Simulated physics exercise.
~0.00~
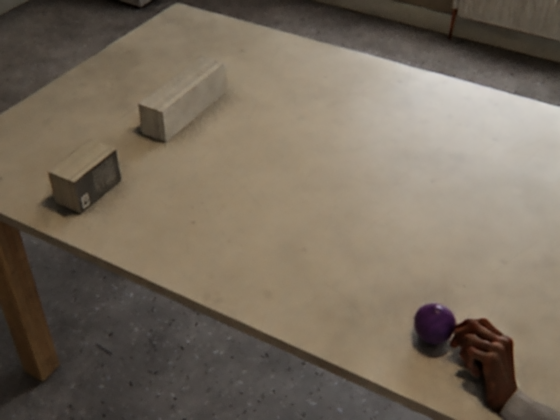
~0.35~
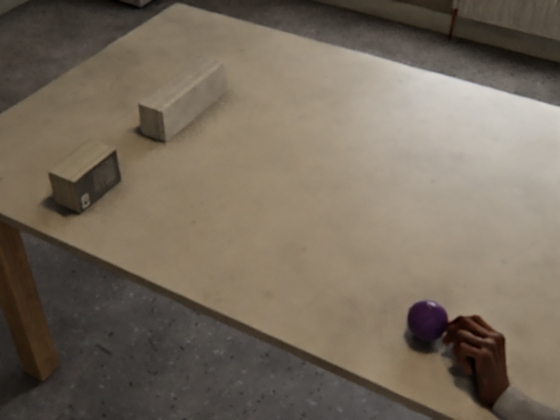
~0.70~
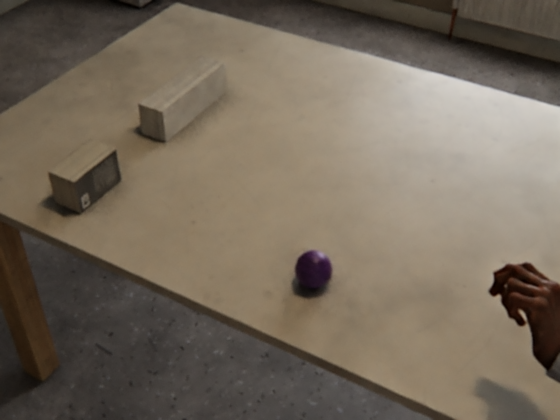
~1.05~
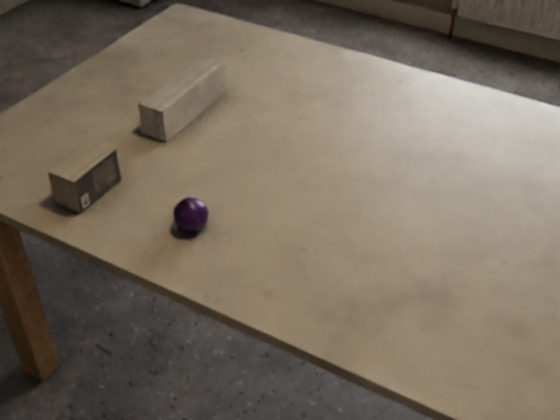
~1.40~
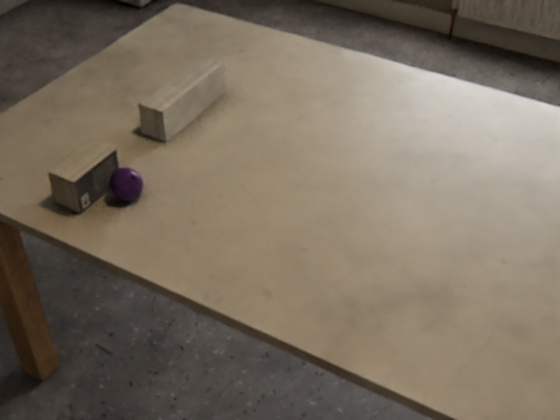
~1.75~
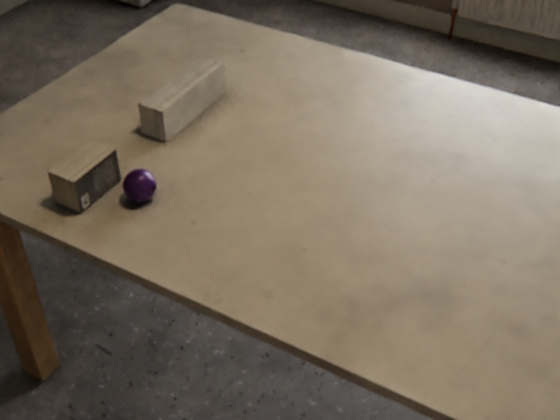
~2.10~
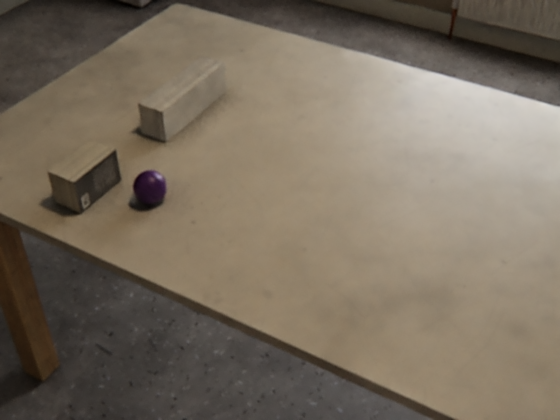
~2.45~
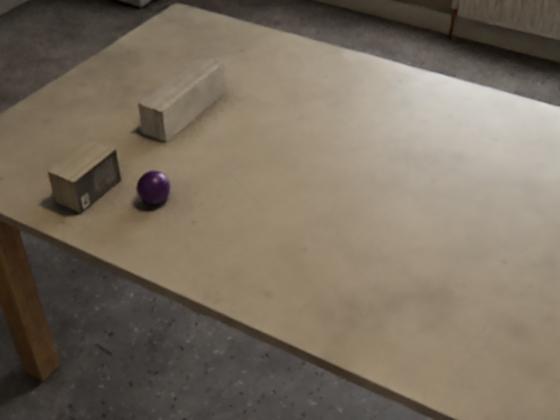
A shiny purple ball, pushed off by a hand at the lower right, rolled left across the table toward two box-like blocks with a gap between them, but it bumped into the nearer grey one, rolled back a little and stopped beside it.
